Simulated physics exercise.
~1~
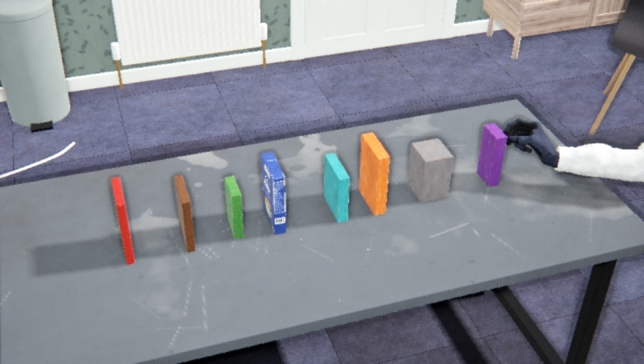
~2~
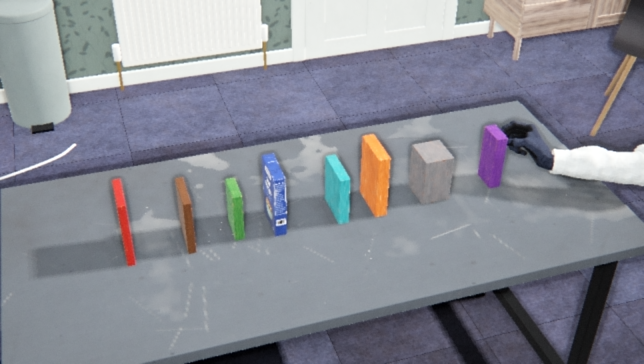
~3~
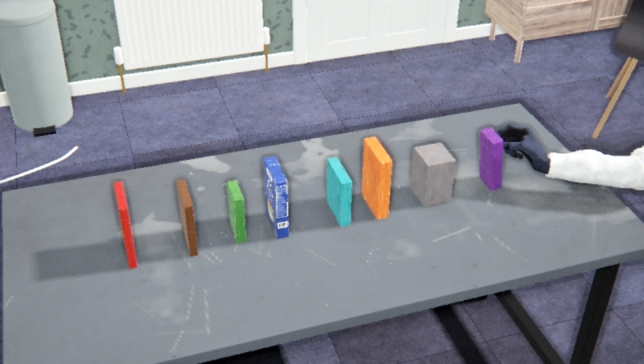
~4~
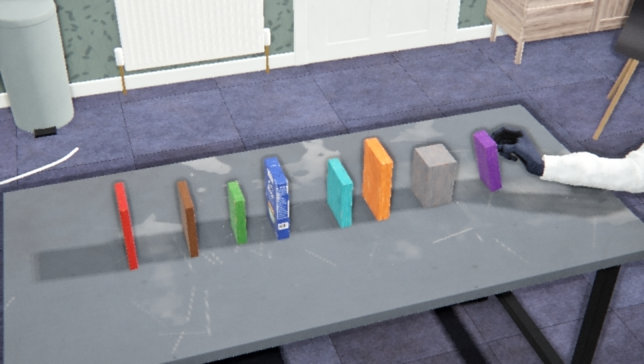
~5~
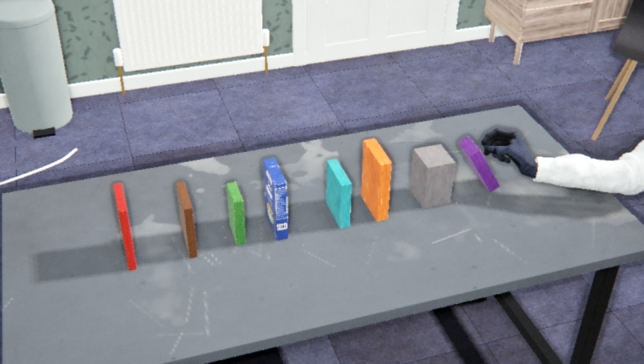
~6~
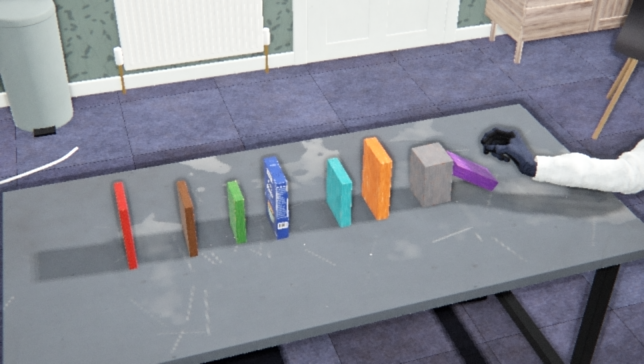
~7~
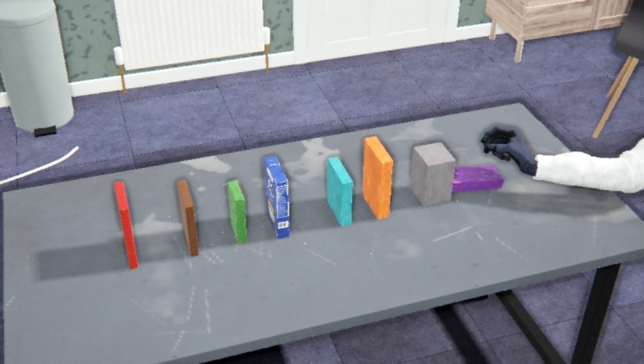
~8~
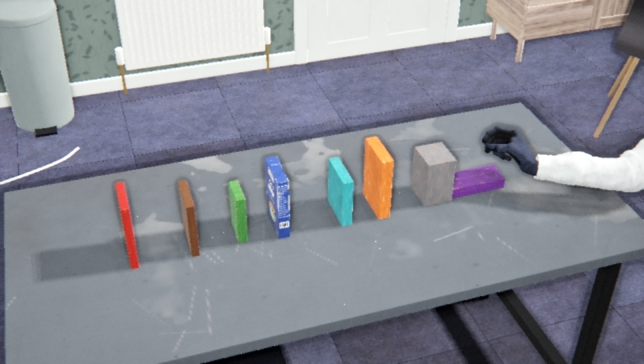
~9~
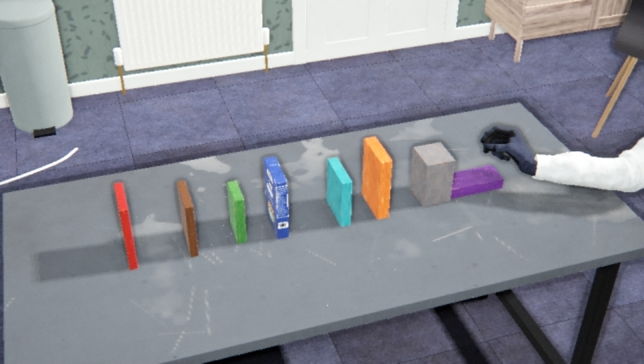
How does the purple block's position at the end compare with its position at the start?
At the start the purple block stands upright near the gloved hand. By the end it lies on its side on the table, beside the grey block.
